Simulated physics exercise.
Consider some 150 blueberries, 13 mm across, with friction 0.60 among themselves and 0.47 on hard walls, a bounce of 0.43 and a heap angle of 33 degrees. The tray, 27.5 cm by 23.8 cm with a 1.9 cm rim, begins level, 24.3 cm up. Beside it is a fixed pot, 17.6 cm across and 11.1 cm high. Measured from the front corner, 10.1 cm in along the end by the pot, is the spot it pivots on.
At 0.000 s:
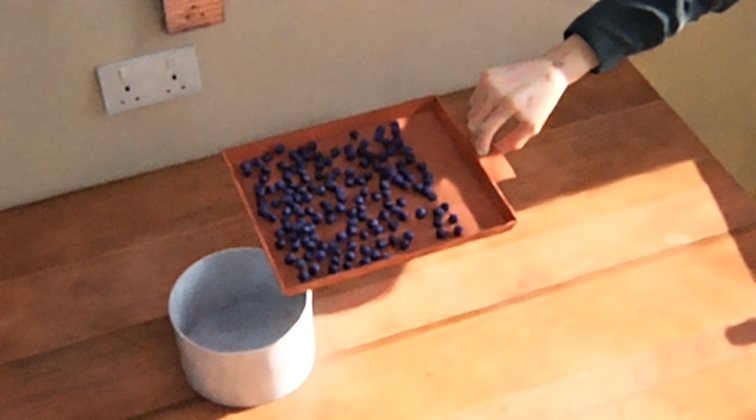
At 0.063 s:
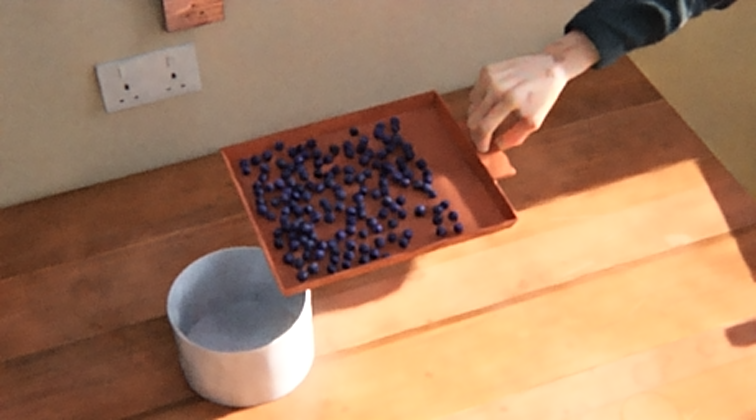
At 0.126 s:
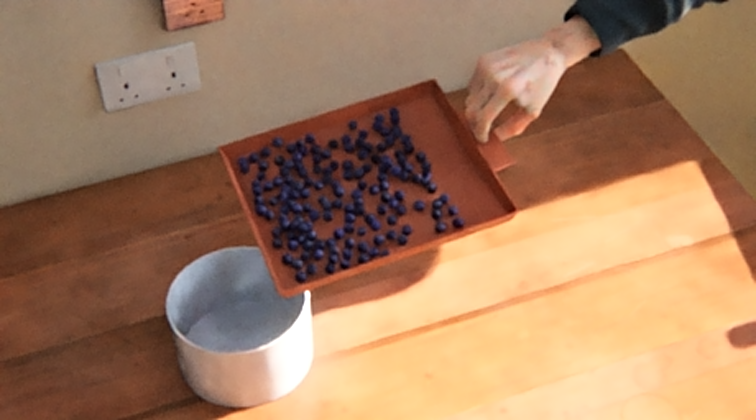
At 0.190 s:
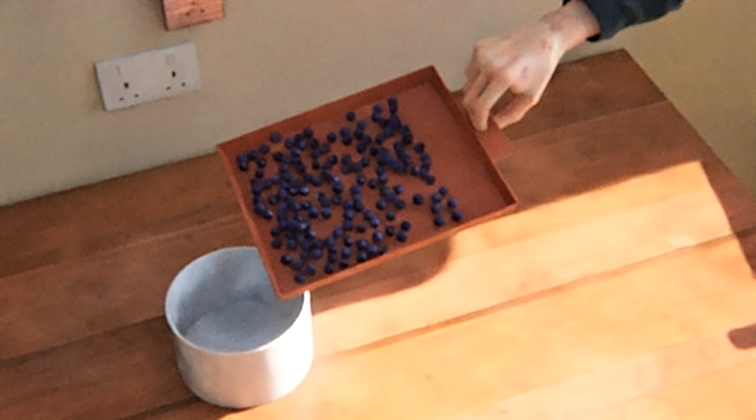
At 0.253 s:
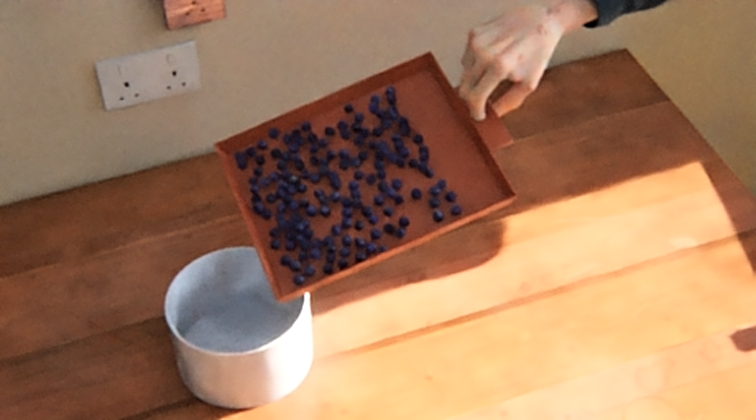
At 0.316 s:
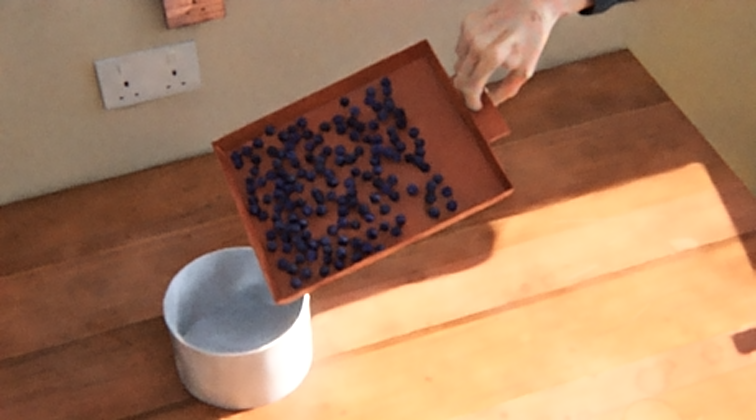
A reddish-brown tray of dark blueberries tilts toward its left front corner as a hand lifts its right side.
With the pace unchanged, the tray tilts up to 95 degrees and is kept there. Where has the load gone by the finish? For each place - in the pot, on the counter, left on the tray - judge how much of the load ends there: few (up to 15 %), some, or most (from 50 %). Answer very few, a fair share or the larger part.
Pot: A fair share; counter: The larger part; tray: Very few.
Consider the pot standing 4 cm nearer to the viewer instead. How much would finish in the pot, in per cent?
Then roughly 55 percent would land in it.
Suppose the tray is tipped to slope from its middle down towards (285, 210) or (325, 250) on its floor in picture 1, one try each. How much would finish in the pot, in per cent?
Near 70 and 5 percent, in that order.
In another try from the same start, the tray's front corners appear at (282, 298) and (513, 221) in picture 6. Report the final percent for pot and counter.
Final per cent - pot 0, counter 100.
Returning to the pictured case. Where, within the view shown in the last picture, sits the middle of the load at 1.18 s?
Estimated centre of load: Around (268, 231).
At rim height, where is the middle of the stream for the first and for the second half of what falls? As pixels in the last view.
Near (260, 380) at first, near (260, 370) afterwards.
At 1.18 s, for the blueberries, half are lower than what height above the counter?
Around 28 cm up.
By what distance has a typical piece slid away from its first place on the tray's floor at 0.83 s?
Around 5 centimetres.
Then, at 0.83 s, tilt 54 degrees; the tray holds 100 %, the pot 0 %.
After 1.18 s, tilt 79 degrees; the tray holds 95 %, the pot 0 %.
Then, at 1.62 s, tilt 95 degrees; the tray holds 0 %, the pot 25 %.
By 2.4 s all is still; pot 30 %, counter 70 %, tray 0 %.
